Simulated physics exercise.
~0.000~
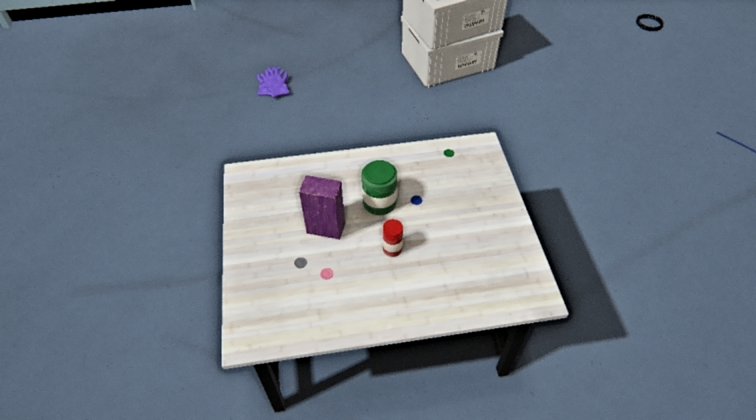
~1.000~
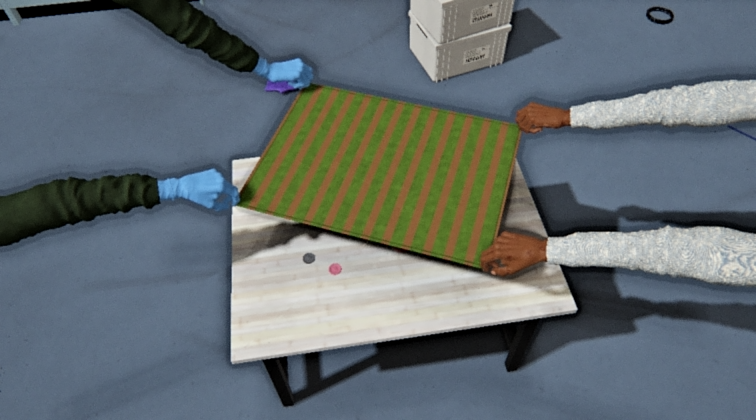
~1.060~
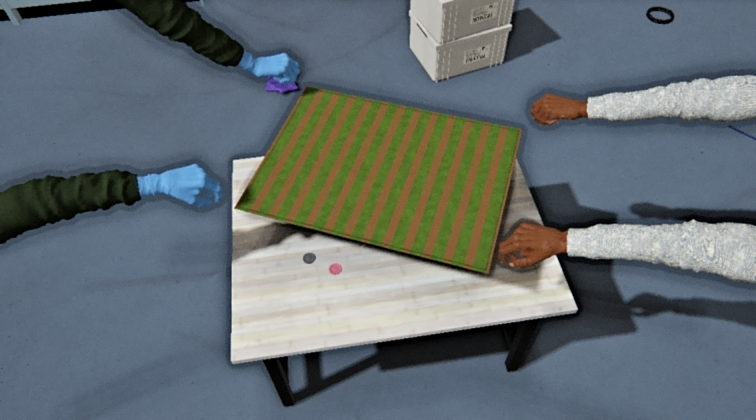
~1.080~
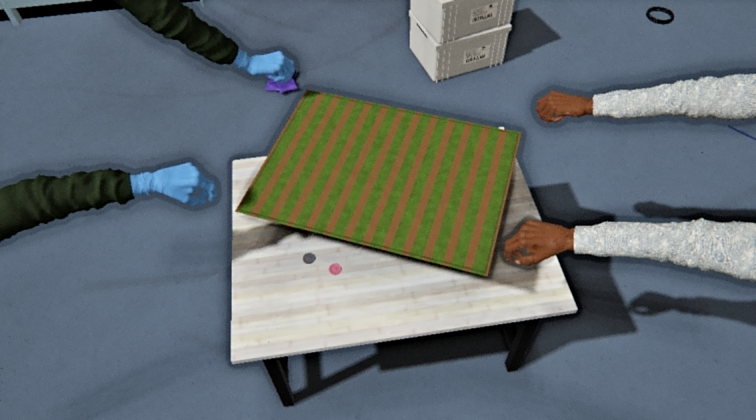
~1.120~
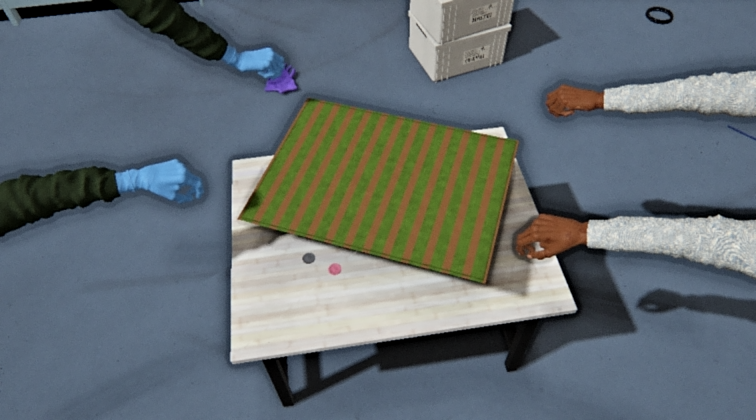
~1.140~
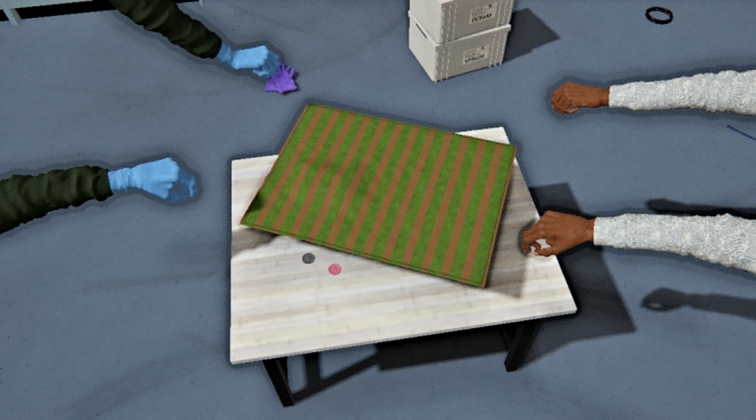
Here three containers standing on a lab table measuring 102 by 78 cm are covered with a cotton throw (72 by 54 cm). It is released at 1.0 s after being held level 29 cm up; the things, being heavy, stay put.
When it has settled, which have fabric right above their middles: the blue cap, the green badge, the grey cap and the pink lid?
In order: The blue cap ends under the cloth; the green badge remains in the open; the grey cap still shows; the pink lid remains in the open.
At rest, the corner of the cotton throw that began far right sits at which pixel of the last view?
(485, 182) or thereabouts.
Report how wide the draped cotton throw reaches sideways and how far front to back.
It covers around 72 cm side to side and 62 cm front to back.
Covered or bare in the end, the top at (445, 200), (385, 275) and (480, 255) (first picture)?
Going through the three points in turn, they end up concealed, concealed and showing.
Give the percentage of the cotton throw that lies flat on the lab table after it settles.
I'd say close to 20 in a hundred.
At 1.3 s, 15 % of it is down, spanning 72 by 61 cm, above blue cap.
At 1.5 s, 20 % of it is down, spanning 73 by 61 cm, above blue cap.
At 1.7 s, 20 % of it is down, spanning 72 by 61 cm, above blue cap.
At 1.9 s, 20 % of it is down, spanning 72 by 61 cm, above blue cap.
At 2.7 s, 20 % of it is down, spanning 72 by 62 cm, above blue cap.
